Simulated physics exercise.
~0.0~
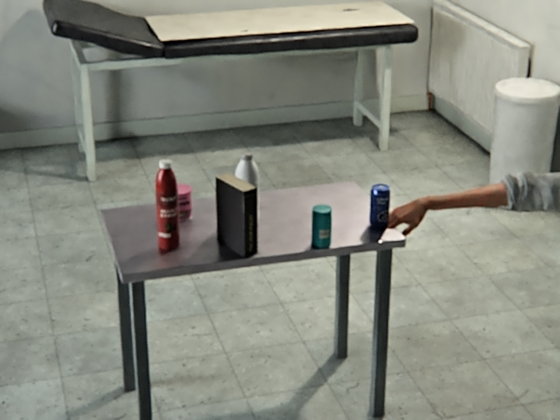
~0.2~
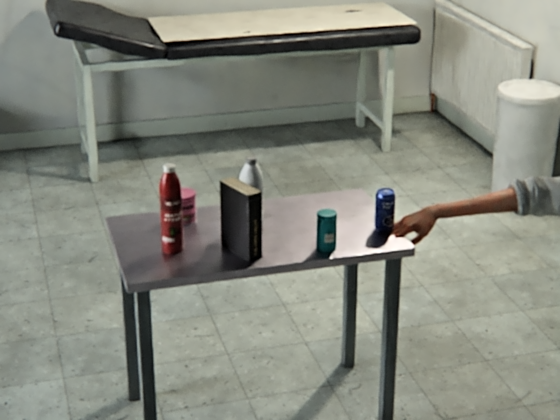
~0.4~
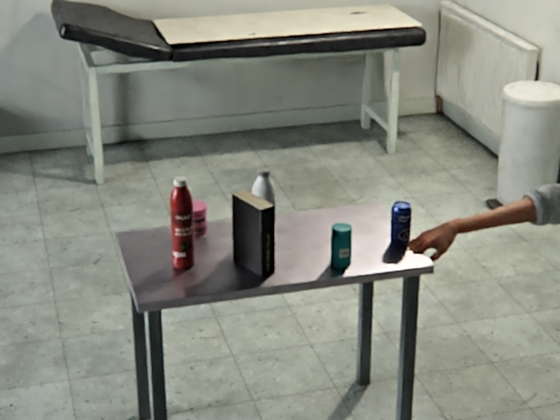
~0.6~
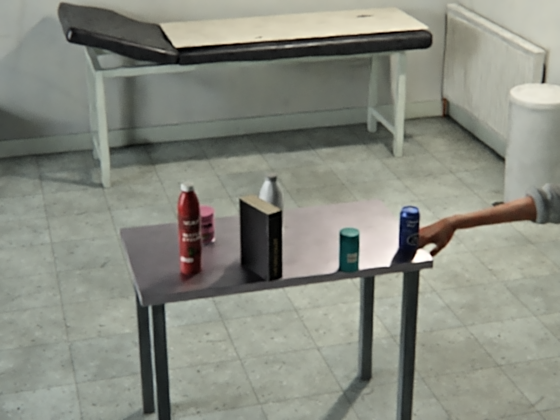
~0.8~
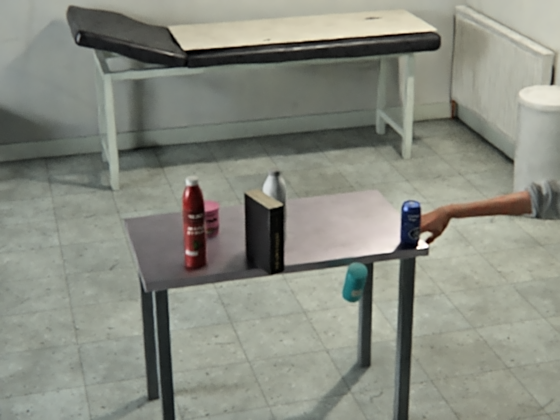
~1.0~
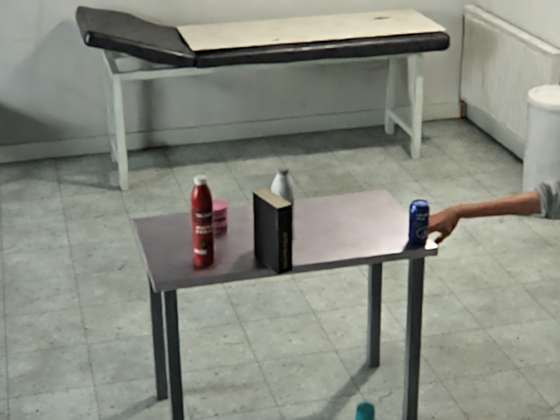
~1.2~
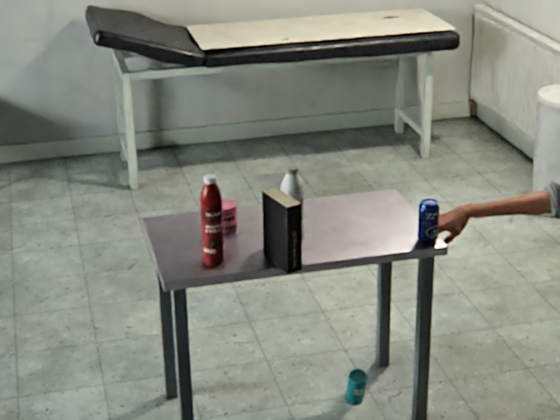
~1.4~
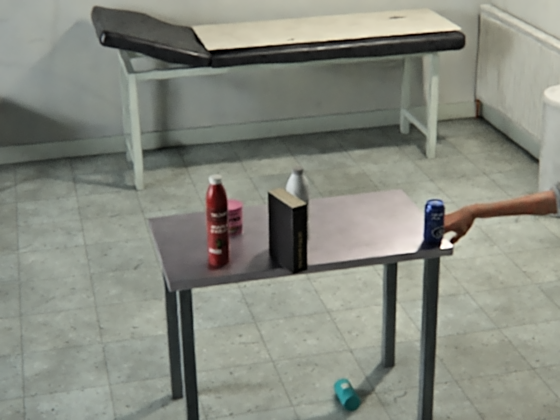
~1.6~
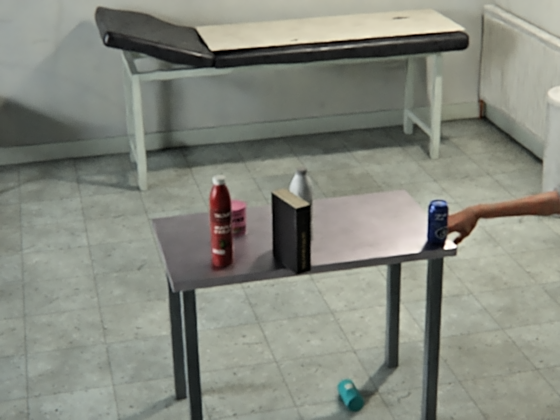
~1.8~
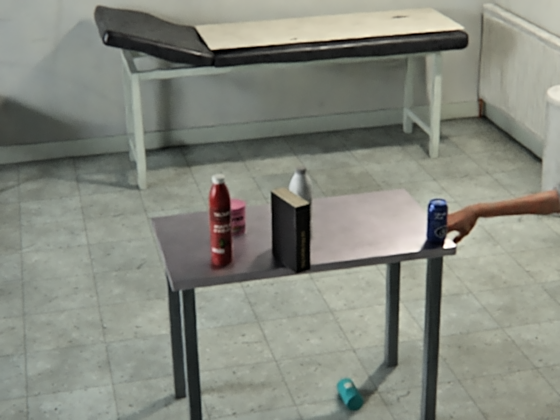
A hand at the right edge grips the end of a small grey table in a pale tiled room, seen from slightly above, with a padded couch against the back wall. On the table stand a red bottle and a pink tin at left, a black book and a whitish bottle mid-table, and a turquoise jar and a blue can at right. The table is moved towards the viewer, then jerked back. The turquoise jar drops off the near edge, tumbles and settles on its side on the floor. Everything else remains upright on the table, the hand still beside the blue can.
